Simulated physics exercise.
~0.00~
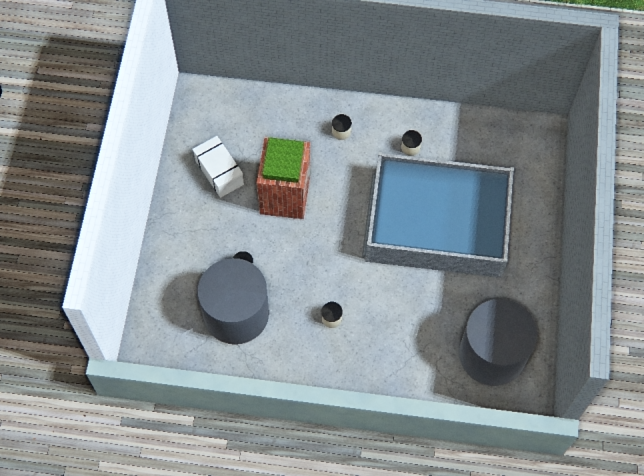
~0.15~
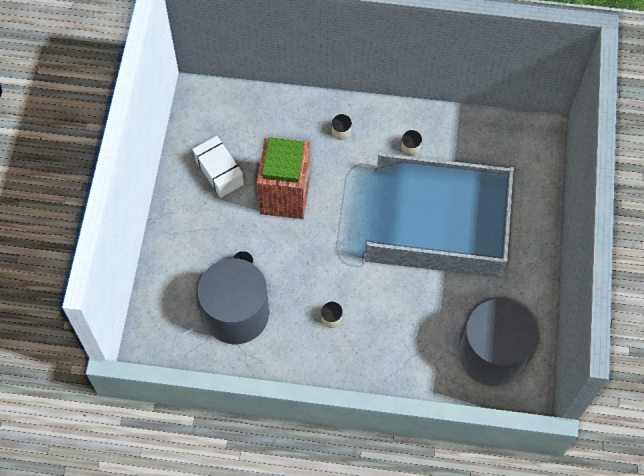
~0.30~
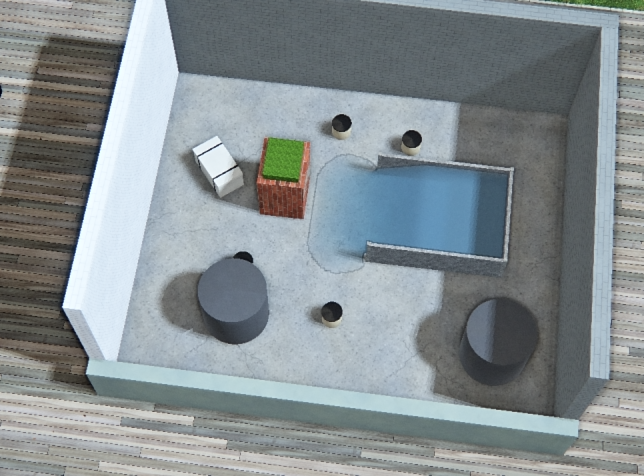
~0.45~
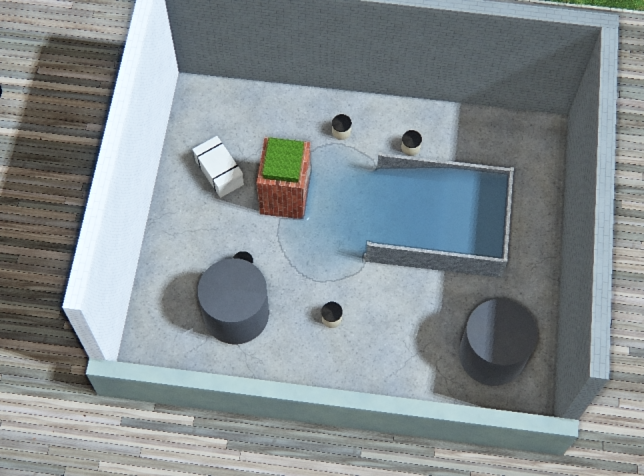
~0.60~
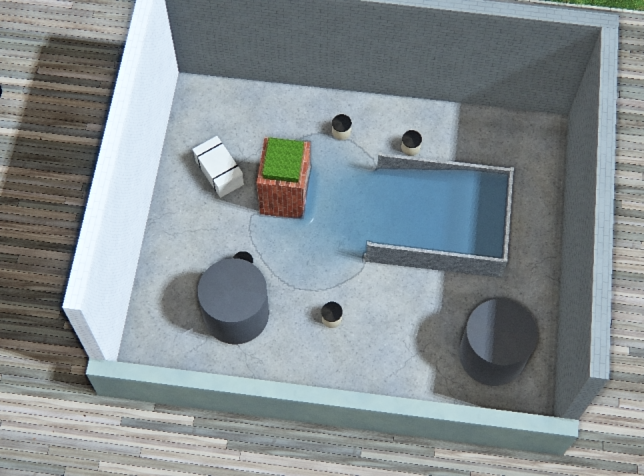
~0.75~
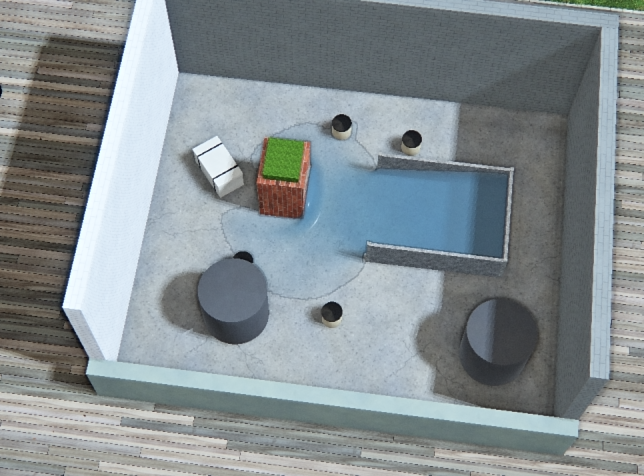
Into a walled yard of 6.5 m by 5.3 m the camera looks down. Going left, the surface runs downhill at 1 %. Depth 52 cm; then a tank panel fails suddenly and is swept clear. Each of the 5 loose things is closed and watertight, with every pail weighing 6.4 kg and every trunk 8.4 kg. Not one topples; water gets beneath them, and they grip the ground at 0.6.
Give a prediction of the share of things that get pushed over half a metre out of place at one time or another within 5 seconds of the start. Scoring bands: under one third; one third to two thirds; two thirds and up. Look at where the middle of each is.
Mid band.
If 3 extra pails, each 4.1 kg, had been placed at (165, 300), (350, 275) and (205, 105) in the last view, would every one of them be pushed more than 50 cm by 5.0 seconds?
Respectively: Tops it; doesn't reach it; tops it.
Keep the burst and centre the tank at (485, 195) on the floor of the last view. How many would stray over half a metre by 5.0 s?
That would give 4.
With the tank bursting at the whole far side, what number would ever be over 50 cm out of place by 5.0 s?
That would give 3.
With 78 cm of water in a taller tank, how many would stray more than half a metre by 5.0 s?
In that case 3 of them.
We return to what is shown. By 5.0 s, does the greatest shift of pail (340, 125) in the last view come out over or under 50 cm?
Verdict: Exceeding.
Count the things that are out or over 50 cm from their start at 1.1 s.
Answer: 0.
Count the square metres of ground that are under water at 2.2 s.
About 17 m2.
After 1.1 s 0 of 5 are over 50 cm from their spots; 0 afloat.
After 2.2 s 1 of 5 are over 50 cm from their spots; 0 afloat.
After 3.5 s 2 of 5 are over 50 cm from their spots; 0 afloat.
After 5.0 s 3 of 5 are over 50 cm from their spots, and 3 have been at some point; 2 afloat.
